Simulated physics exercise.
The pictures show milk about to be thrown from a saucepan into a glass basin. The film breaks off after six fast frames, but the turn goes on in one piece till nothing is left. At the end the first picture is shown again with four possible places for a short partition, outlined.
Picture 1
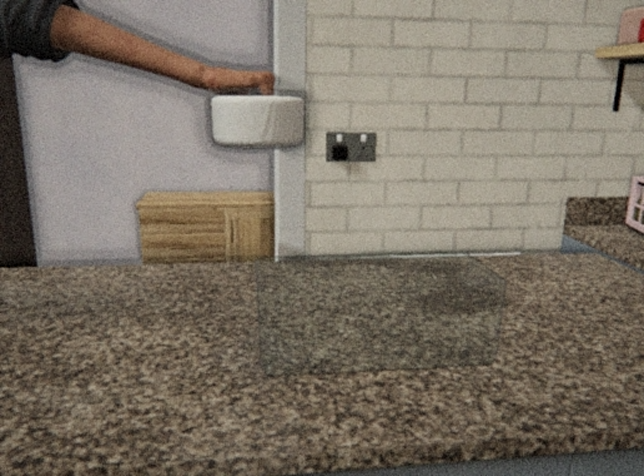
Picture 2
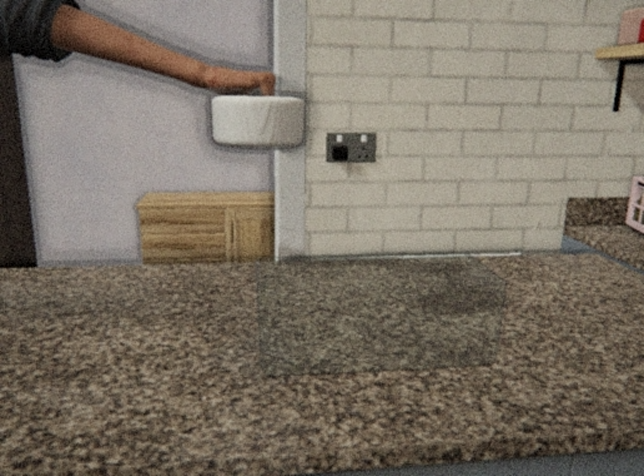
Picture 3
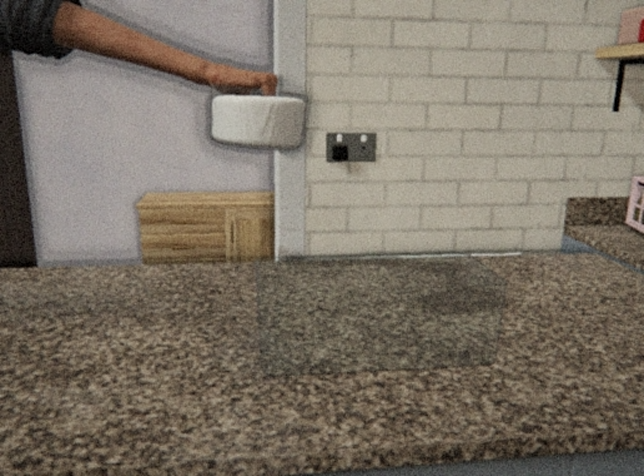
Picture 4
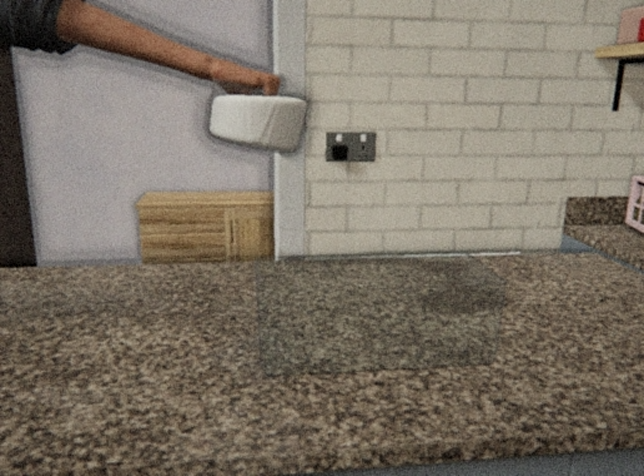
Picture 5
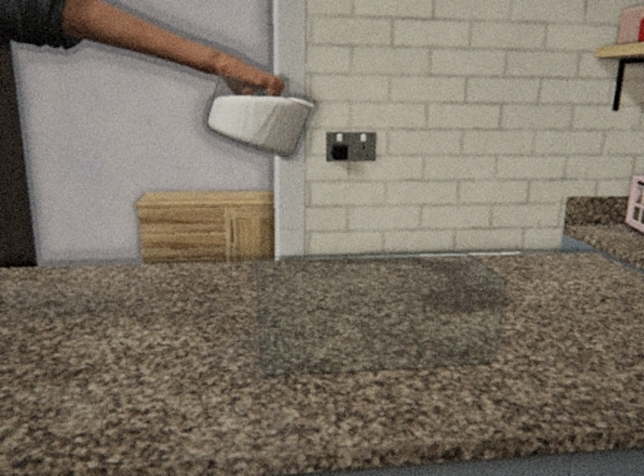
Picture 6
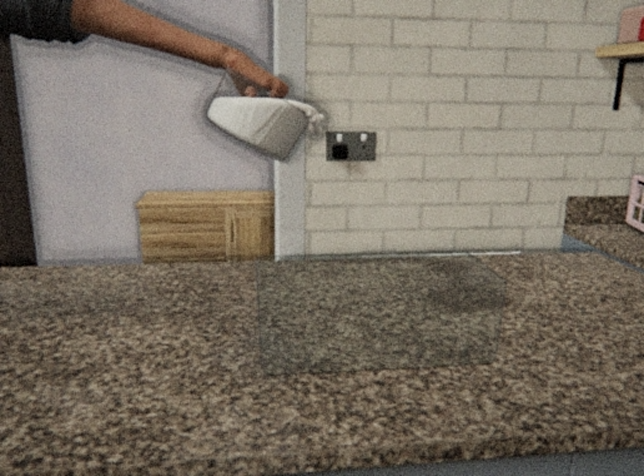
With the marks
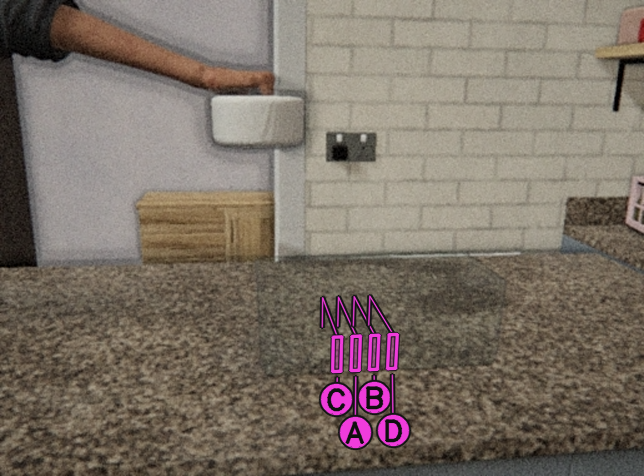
A white pan held up by a hand above a speckled stone counter stayed level at first, then tilted gradually to the right until a little pale liquid came over its lip.
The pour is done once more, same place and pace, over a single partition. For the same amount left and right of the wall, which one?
The answer is place B.
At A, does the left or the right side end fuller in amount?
More ends on the right.
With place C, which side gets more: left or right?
The right one.
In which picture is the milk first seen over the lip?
Picture 5.
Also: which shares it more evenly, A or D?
Here it is place A.
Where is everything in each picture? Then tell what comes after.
Upright, lip at (304, 90); basin from (261, 374) to (495, 362); nothing has left yet, in the first picture.
Upright, lip at (304, 91); nothing has left yet, in the second picture.
Tipped about 5°, lip at (306, 95); nothing has left yet, in the third picture.
Tipped about 11°, lip at (308, 100); nothing has left yet, in the fourth picture.
Tipped about 20°, lip at (310, 107); milk is over the lip, down to (310, 107), in the fifth picture.
Tipped about 30°, lip at (310, 116); milk is over the lip, down to (315, 132), in the sixth picture.
In magenta, A at (355, 376); B at (374, 375); C at (337, 377); D at (392, 374).
With A, about 27 % ends left of the wall and 71 % right of it.
With B, about 47 % ends left of the wall and 51 % right of it.
With C, about 14 % ends left of the wall and 84 % right of it.
With D, about 82 % ends left of the wall and 16 % right of it.
